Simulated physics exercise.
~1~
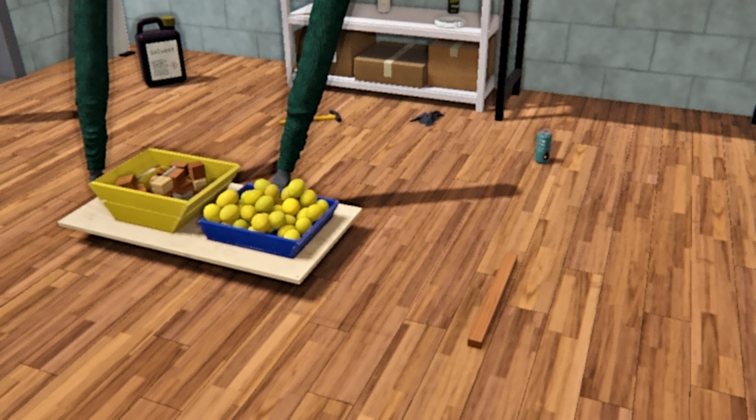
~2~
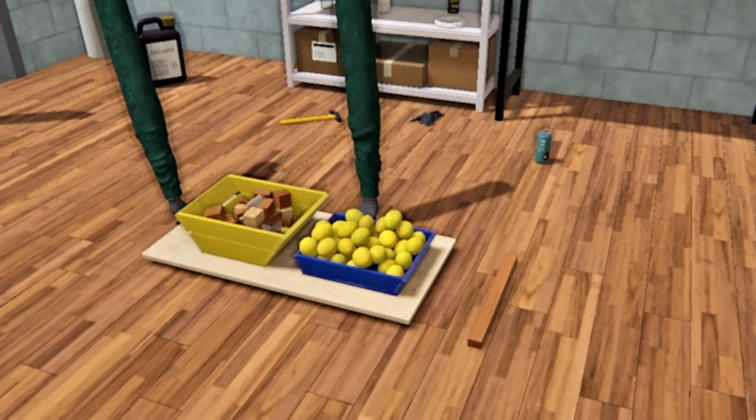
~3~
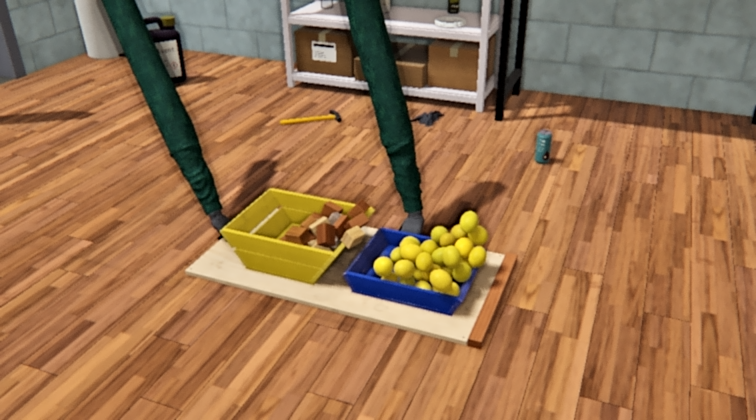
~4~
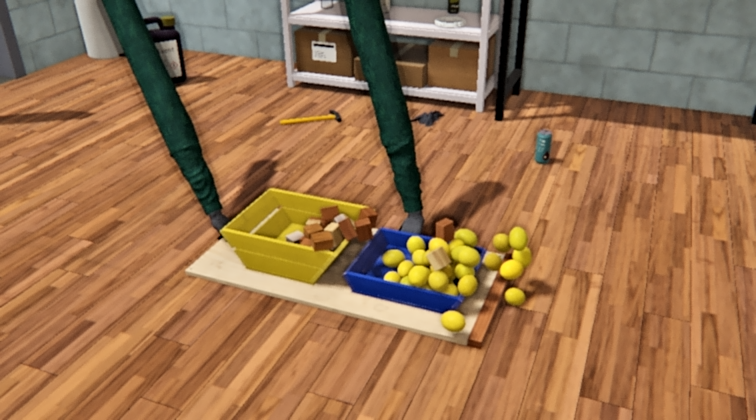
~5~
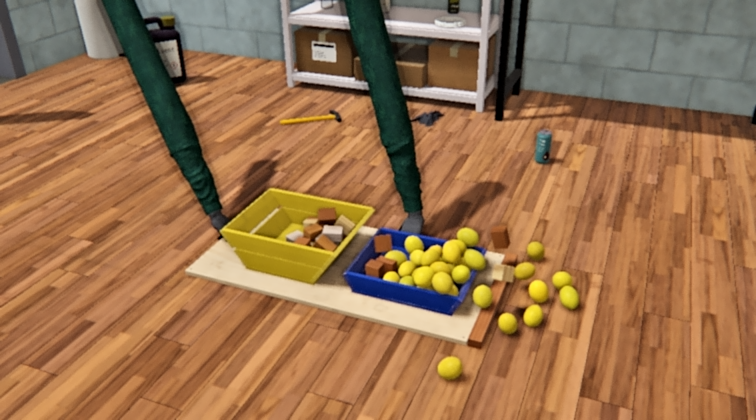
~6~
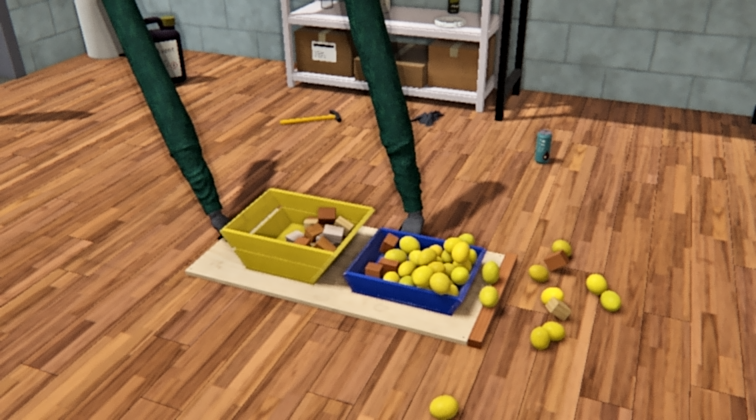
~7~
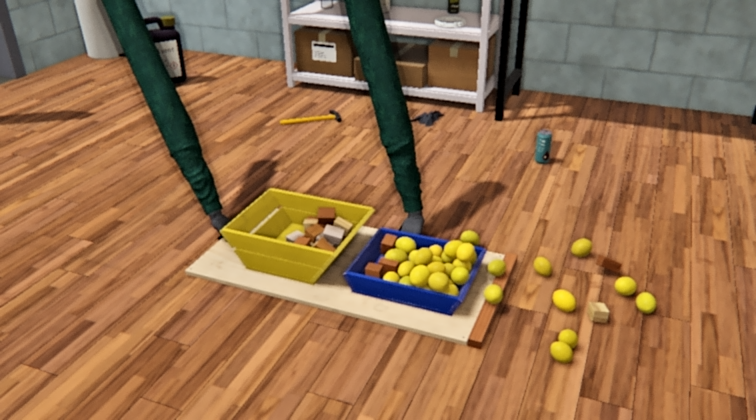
Lemons and a few wooden blocks spilling rightward onto a wood floor as green-sleeved arms shove a tote-laden board against a stop.
